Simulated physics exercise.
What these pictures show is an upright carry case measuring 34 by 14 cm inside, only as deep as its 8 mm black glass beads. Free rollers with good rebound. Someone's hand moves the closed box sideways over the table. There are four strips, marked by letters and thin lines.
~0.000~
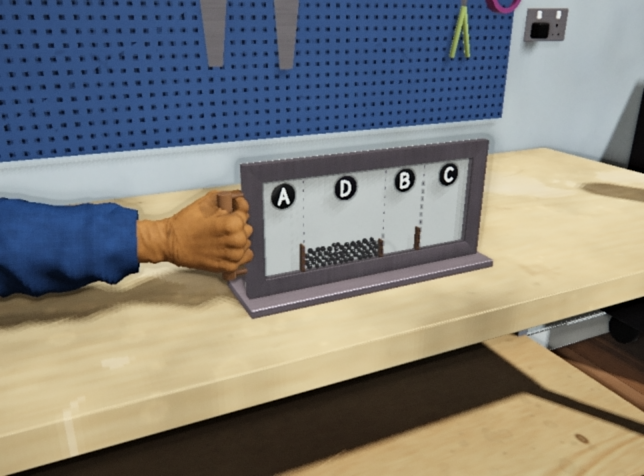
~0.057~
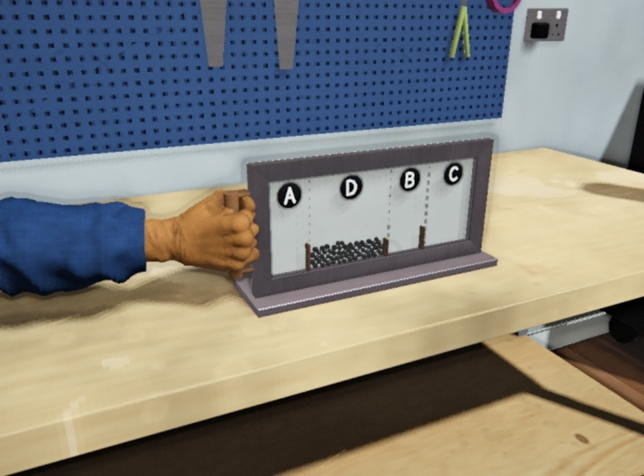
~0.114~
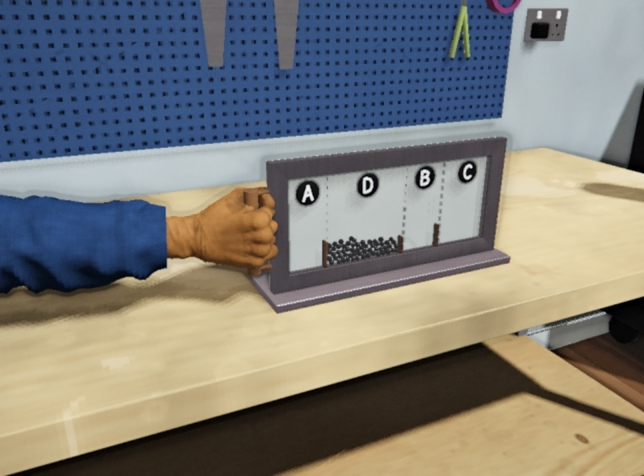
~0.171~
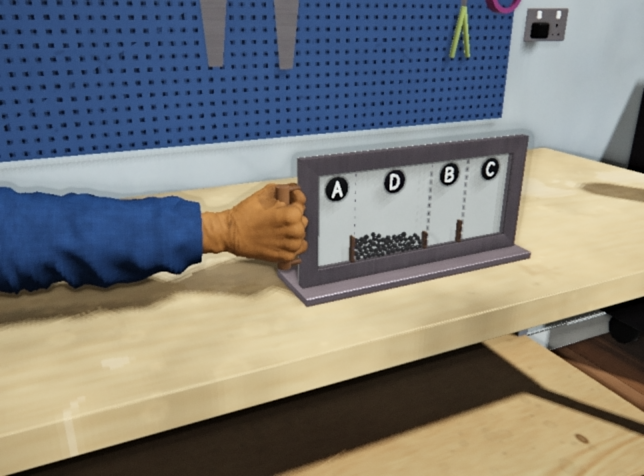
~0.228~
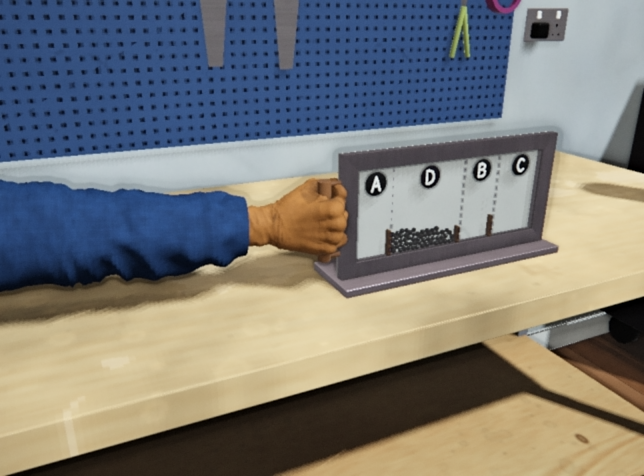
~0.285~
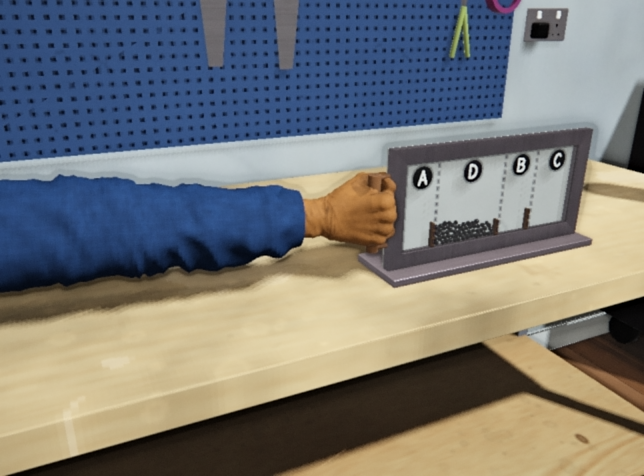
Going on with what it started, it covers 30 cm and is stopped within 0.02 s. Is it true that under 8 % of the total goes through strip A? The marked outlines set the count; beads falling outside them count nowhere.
Yes, under 8 %.
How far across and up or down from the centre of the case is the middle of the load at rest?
Some 1 cm right and 6 cm below.
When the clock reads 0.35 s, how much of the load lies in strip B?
I'd guess near 0 in a hundred.
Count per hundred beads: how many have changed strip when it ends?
Roughly 35 per cent.
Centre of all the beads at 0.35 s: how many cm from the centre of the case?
4 cm left, 5 cm below.
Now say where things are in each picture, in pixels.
In the first frame, at its start; about 60 beads; beads centred (342, 253); top one (334, 245); A (283, 196), B (405, 180), C (449, 174), D (346, 188).
In the second frame, 1 cm to the right; beads centred (347, 252); top one (338, 243).
In the third frame, 3 cm to the right; beads centred (361, 250); top one (351, 239); wall ends (437, 225), (401, 237), (325, 242).
In the fourth frame, 8 cm to the right; beads centred (386, 245); top one (373, 235).
In the fifth frame, 14 cm to the right; beads centred (420, 239); top one (402, 231).
In the sixth frame, 22 cm to the right; beads centred (461, 231); top one (445, 224); A (423, 178), B (521, 165), C (557, 160), D (473, 171).
After 0.35 s, it is 30 cm to the right; the beads' middle is 4 cm left of and 5 cm below the centre; D 100 %.
After 0.45 s, it is 30 cm to the right; the beads' middle is in line with and 3 cm below the centre; B 30 %, C 5 %, D 65 %.
After 0.60 s, it is 30 cm to the right; the beads' middle is 1 cm right of and 5 cm below the centre; B 15 %, C 20 %, D 65 %.
At rest by 1.4 s, it is 30 cm to the right; A 0 %, B 15 %, C 20 %, D 65 %.
